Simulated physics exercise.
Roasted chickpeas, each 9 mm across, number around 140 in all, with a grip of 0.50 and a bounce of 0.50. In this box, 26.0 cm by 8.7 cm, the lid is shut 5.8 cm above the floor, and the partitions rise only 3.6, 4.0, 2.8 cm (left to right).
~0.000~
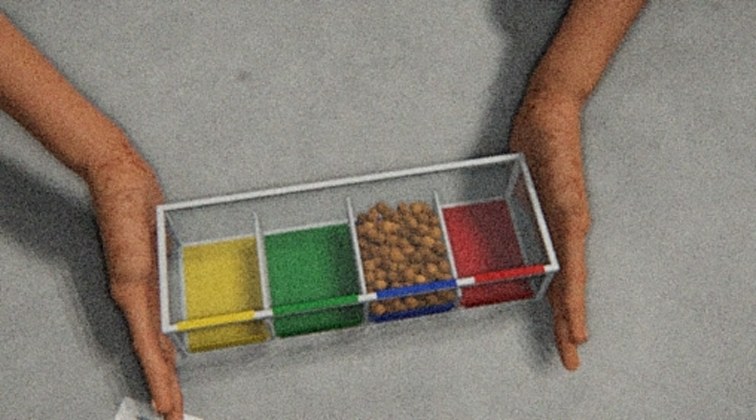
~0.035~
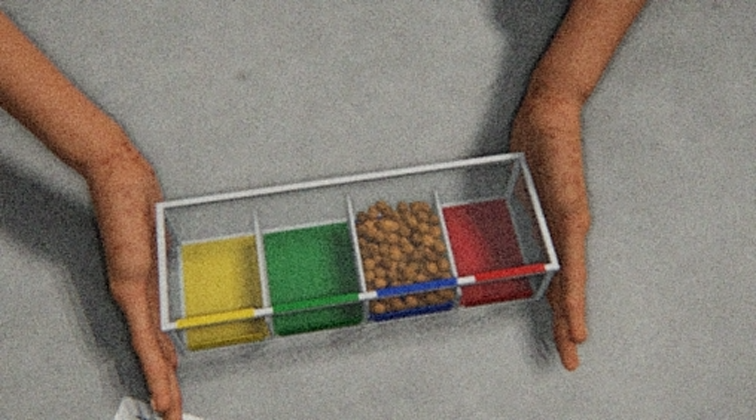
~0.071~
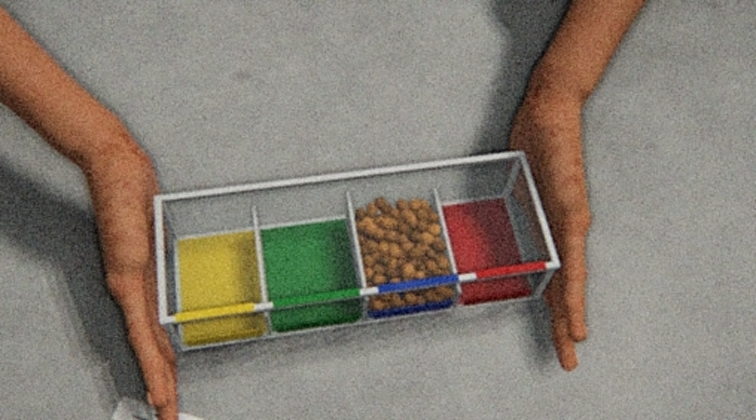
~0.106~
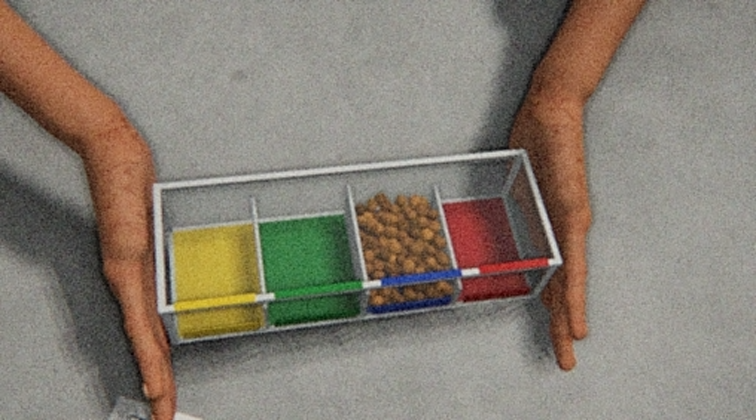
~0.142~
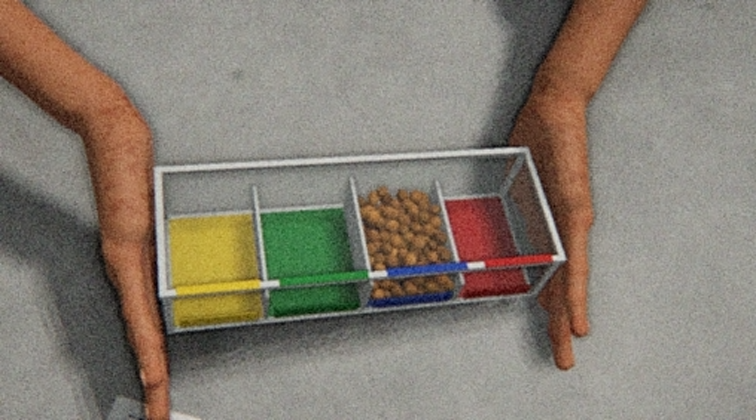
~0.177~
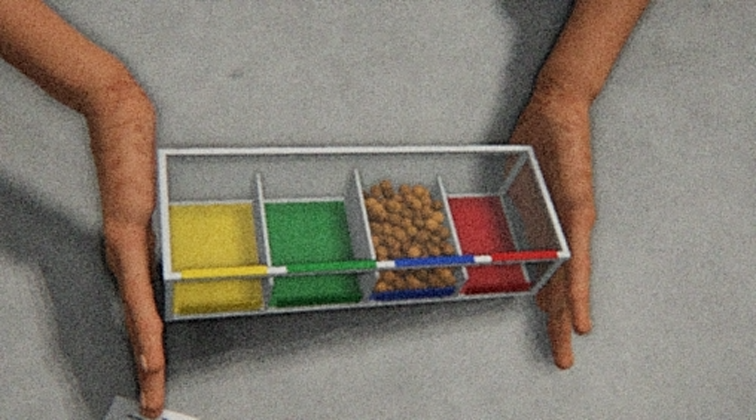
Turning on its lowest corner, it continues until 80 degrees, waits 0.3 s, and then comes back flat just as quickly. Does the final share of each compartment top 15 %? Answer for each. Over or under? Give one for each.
Red over; blue over; green under; yellow under.
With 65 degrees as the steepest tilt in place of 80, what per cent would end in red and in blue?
Then red would hold 20 percent and blue 80 percent.
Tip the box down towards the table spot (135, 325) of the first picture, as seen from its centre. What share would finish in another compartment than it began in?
Something like 25 per cent of the pieces.
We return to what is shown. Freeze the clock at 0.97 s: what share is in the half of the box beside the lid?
About 30 %.
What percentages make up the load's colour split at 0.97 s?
Red = 35, blue = 65, green = 0, yellow = 0 (percent).
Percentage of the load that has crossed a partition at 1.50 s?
Estimate: Roughly 40 in a hundred.
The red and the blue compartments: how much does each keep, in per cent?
The red one gets 45 per cent and the blue one 55 per cent.
Then, at 0.97 s, tilt 80 degrees; red 35 %, blue 65 %.
After 1.50 s, tilt 44 degrees; red 40 %, blue 60 %.
After 2.09 s, tilt 0 degrees; red 45 %, blue 55 %.
By 2.5 s all is still; red 45 %, blue 55 %, green 0 %, yellow 0 %.
